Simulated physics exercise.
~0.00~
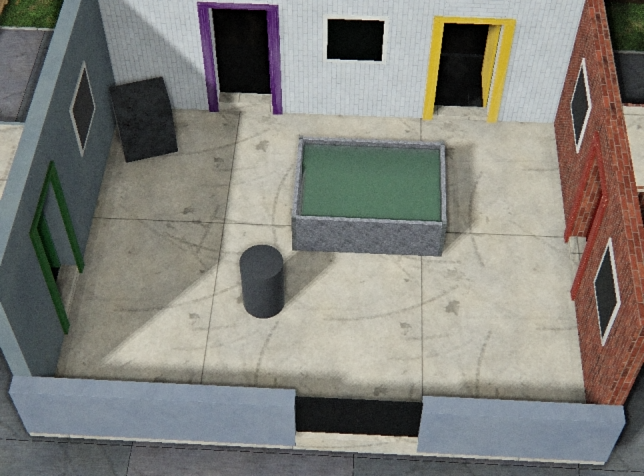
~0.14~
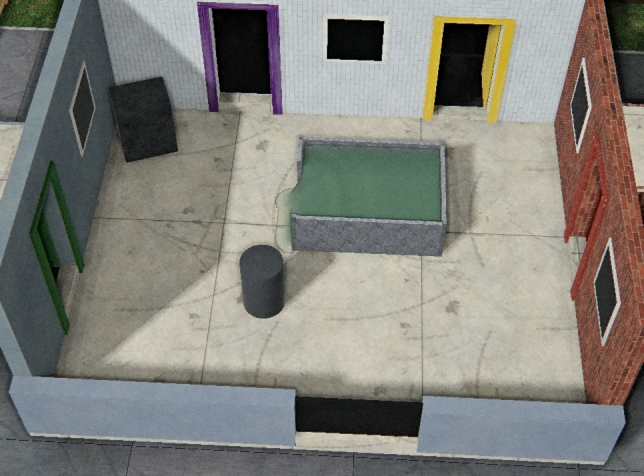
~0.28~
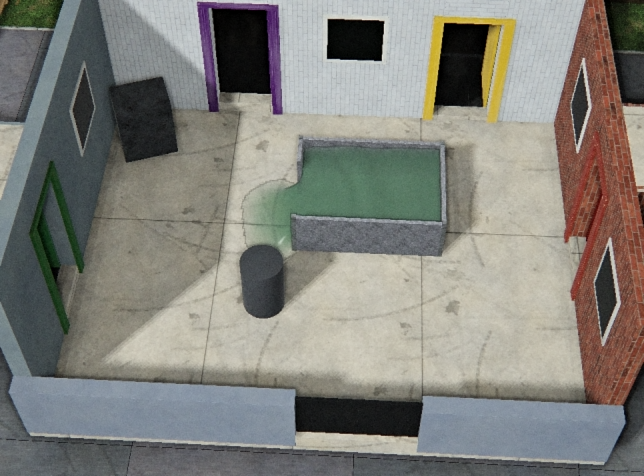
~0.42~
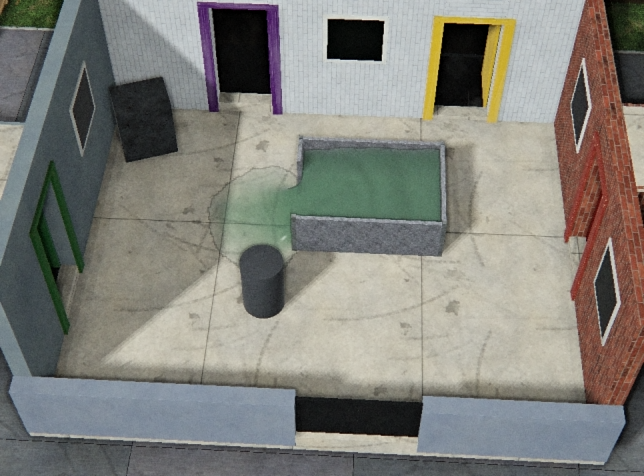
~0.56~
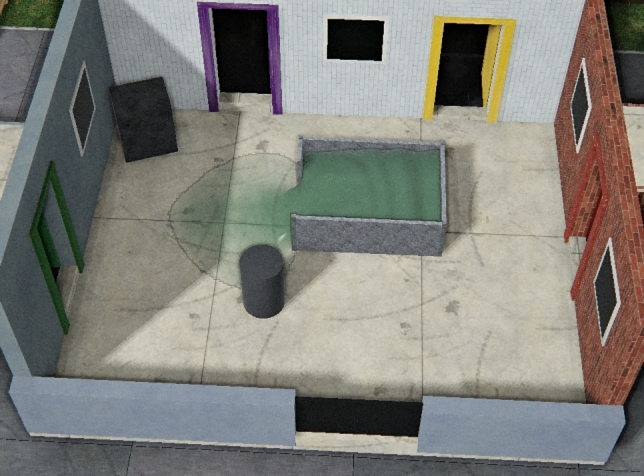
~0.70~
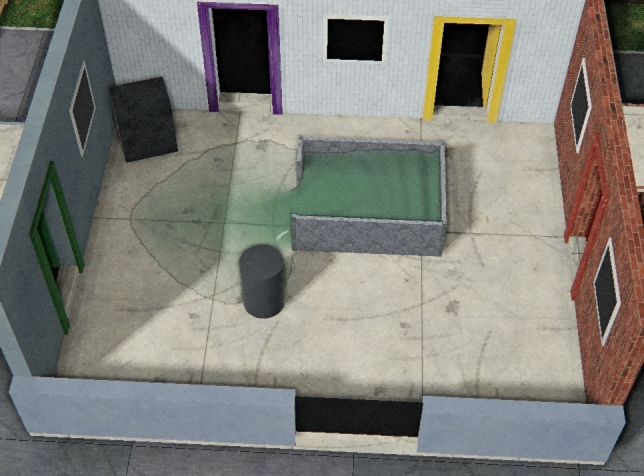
Green water pours from the tank's left side and spreads across the floor past a dark cylinder.
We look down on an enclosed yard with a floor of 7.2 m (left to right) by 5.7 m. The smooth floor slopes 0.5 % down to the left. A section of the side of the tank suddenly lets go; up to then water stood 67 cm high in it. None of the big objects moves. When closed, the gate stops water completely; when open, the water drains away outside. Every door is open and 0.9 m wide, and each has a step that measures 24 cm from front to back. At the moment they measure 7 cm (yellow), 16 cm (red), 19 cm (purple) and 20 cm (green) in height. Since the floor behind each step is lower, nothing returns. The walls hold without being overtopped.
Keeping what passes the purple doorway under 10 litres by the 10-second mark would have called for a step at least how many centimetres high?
It would have called for about 6.5 cm.
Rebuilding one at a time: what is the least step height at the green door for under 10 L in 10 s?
At the green door you'd want roughly 18 cm.
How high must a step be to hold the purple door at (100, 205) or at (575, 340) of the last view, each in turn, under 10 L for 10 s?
25 and 5.5 cm.
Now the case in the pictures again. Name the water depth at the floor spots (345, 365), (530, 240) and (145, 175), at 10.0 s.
About 4, 5 and 8 cm.
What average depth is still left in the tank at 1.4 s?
I'd put it near 42 cm.
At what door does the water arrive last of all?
Coming last is the red one.
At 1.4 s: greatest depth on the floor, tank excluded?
It gets to close to 32 centimetres there.
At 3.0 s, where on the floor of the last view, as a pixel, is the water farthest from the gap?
Pixel close to (48, 409).
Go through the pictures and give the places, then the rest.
In the first frame, the tank at (370, 183) is whole and still, 67 cm deep; the purple door at (243, 67) is dry.
In the second frame, the front is at (281, 201), 0.3 m from the gap at (299, 211); 0.2 m2 of floor is wet, 67 cm left at the back.
In the third frame, water pours out at (299, 212) and has run 0.8 m, to (248, 214); about 10 cm deep outside, 67 cm at the back.
In the fourth frame, the gap is at (299, 212), the front 1.3 m out at (215, 222); the back of the tank holds 67 cm.
In the fifth frame, the front is at (176, 221), 1.9 m from the gap at (299, 212); 3.4 m2 of floor is wet, 63 cm left at the back.
In the sixth frame, the gap is at (299, 212), the front 2.5 m out at (137, 219); the back of the tank holds 56 cm; the purple door at (243, 67), 2.5 m from the gap, is still 0.9 m from the nearest water.
After 1.4 s water covers 25 % of the floor, deepest (32 cm) near (282, 228); 2 cm at the purple door, 0 litres in over its 19 cm step.
After 3.0 s water covers 35 % of the floor, deepest (32 cm) near (51, 397); 3 cm at the purple door, 0 litres in over its 19 cm step.
After 10.0 s water covers 95 % of the floor, deepest (8 cm) near (77, 288); 4 cm at the purple door, 0 litres in over its 19 cm step.
At the purple door as built, the water arrived by 1.4 s and peaked near 10 cm at 5.0 s.
Run again over the same 10 s with other heights there, 18 litres in over 5.5 cm, 7 litres over 7.5 cm. The limit of 10 litres is kept from about 6.5 cm up.
